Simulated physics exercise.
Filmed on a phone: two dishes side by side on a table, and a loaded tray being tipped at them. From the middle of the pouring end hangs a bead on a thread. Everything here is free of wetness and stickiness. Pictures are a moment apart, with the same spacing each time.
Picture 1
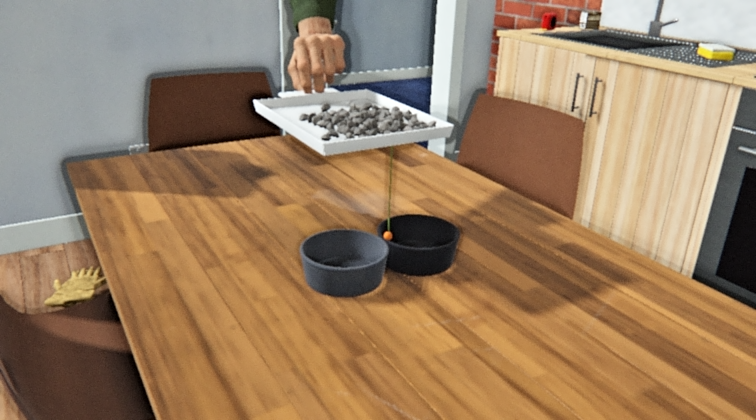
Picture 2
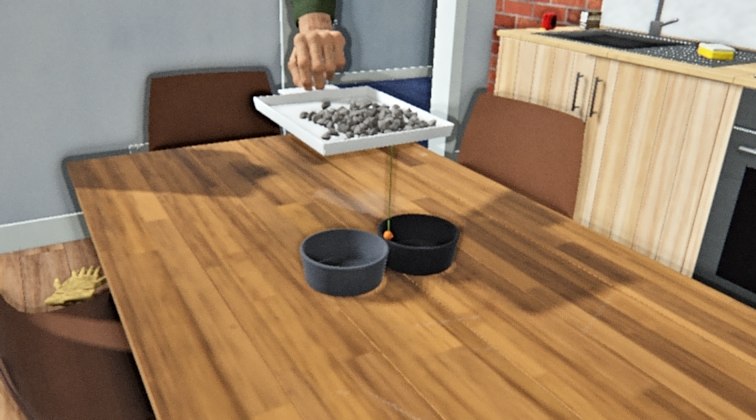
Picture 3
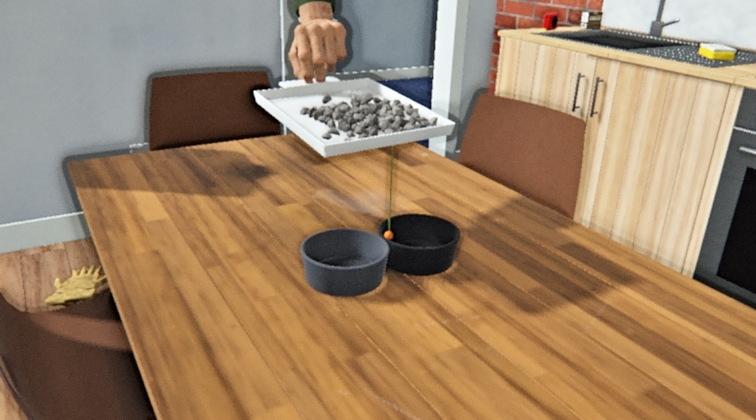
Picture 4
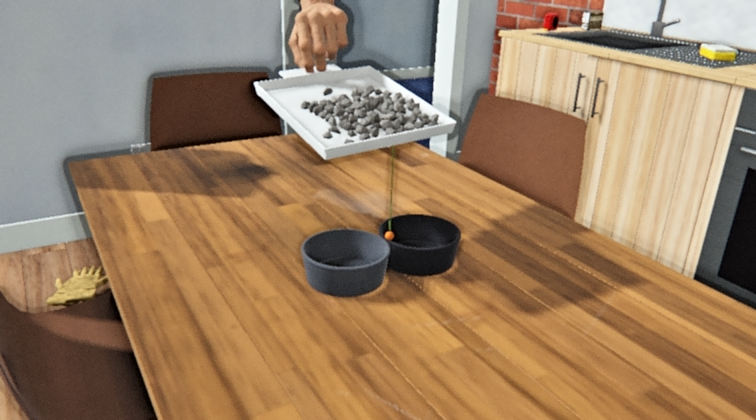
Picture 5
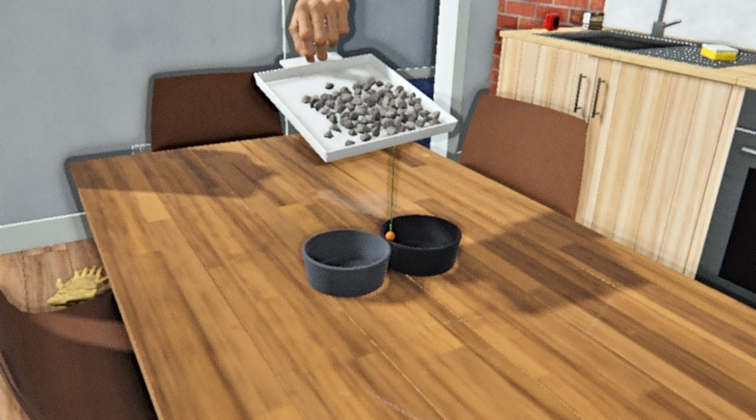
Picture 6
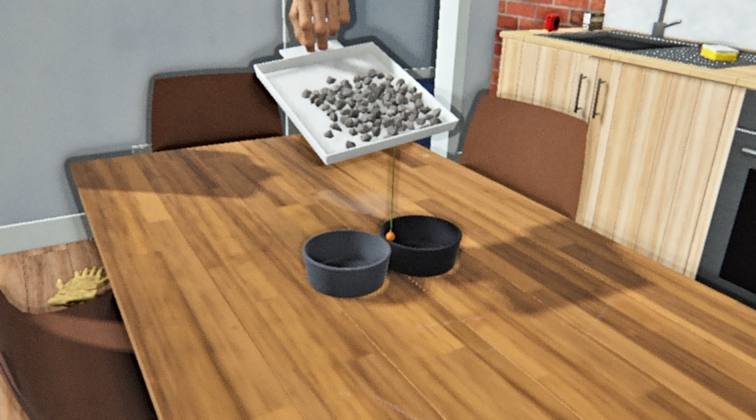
A hand gradually tilted a white tray of gray gravel above two dark dishes on a wooden table, dipping its front left corner lowest, while the stones spread slightly and the orange bead hung nearly still.
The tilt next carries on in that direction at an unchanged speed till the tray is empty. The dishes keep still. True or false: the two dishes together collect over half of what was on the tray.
False, they collect less than half.
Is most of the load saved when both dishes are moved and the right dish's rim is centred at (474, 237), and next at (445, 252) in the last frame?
For the two tries in order: Not as much as half, exceeding half.
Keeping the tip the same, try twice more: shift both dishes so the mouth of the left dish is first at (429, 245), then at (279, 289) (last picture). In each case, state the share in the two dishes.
Roughly 0 per cent, then roughly 80 per cent.
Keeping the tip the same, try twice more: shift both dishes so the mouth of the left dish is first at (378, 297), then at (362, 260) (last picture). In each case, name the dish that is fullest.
The left-hand one the first time, the left-hand one the second.
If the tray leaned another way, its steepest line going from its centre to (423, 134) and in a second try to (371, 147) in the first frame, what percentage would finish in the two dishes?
Around 70 per cent first, around 10 per cent next.
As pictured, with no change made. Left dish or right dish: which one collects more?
Well, that is left of the pair.
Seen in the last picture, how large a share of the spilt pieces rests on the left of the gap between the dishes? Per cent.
Close to 60 %.
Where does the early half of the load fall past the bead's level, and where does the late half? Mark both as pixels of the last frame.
I'd say close to (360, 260) at first and close to (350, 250) later on.
Just after the last frame, tray tipped steeply; almost all on the tray; just a few in the air.
A moment on, tray tipped right over; about a tenth on the tray; about a tenth in the left dish; roughly half outside both; roughly a third in the air.
Further on, tray tipped past a quarter turn; roughly a quarter in the left dish; roughly two thirds outside both.
When it is over, tray tipped past a quarter turn; roughly a quarter in the left dish; not one in the right dish; roughly two thirds outside both.
